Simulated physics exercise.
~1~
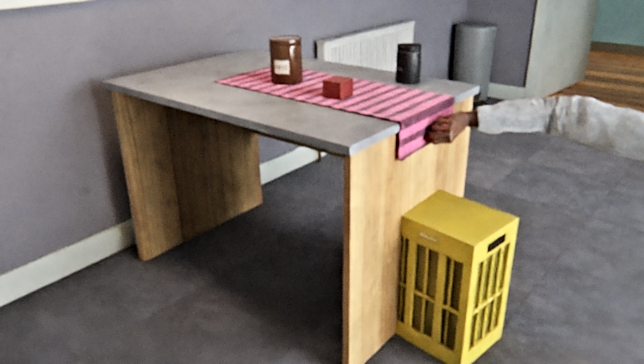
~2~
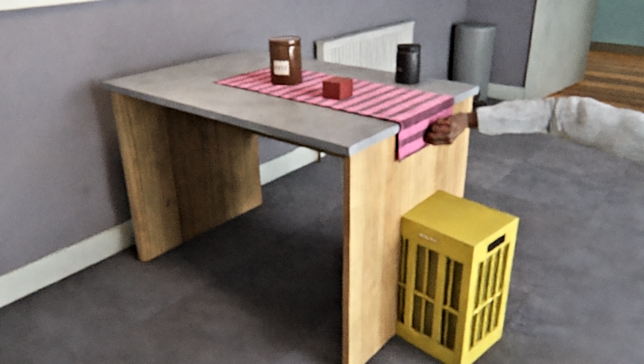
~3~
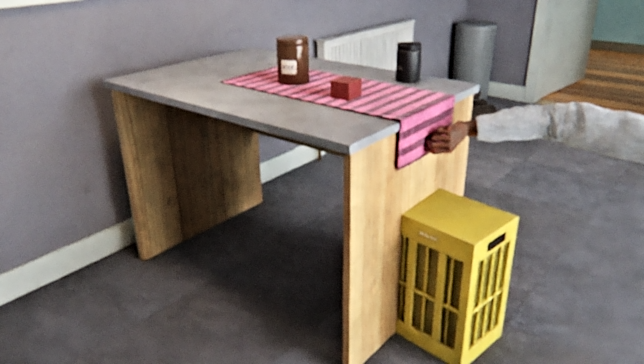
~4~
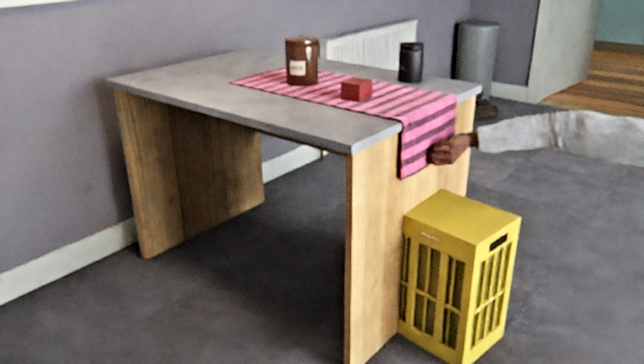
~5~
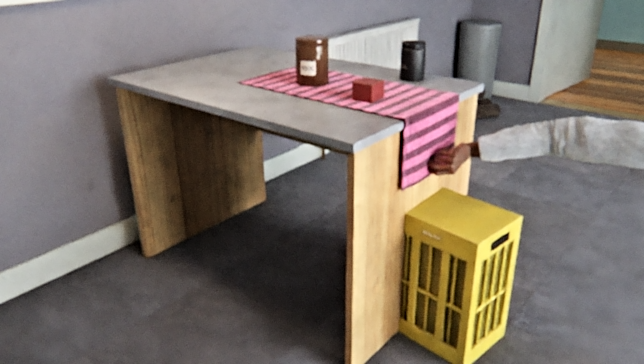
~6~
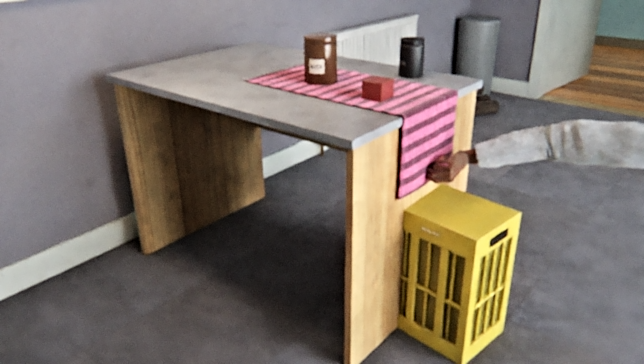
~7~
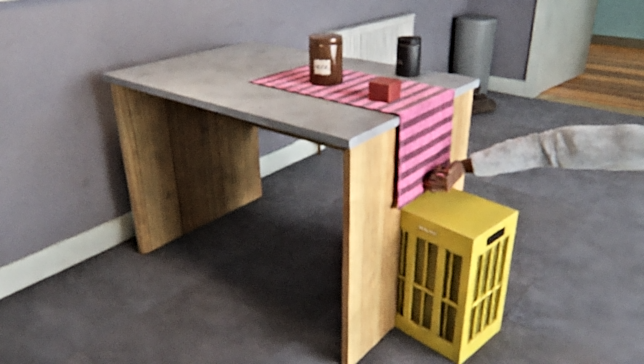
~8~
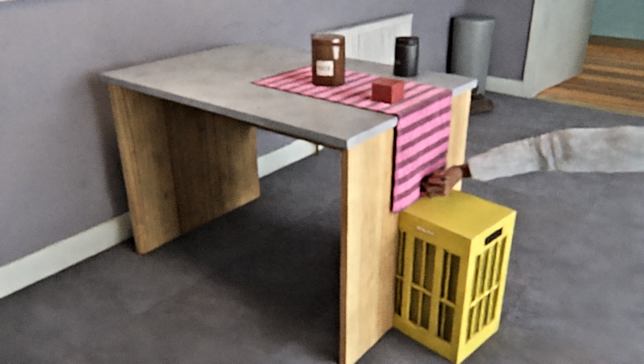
Pink striped scarf being drawn down a table's end by a hand, carrying canister and block along until its hem reaches a yellow crate.
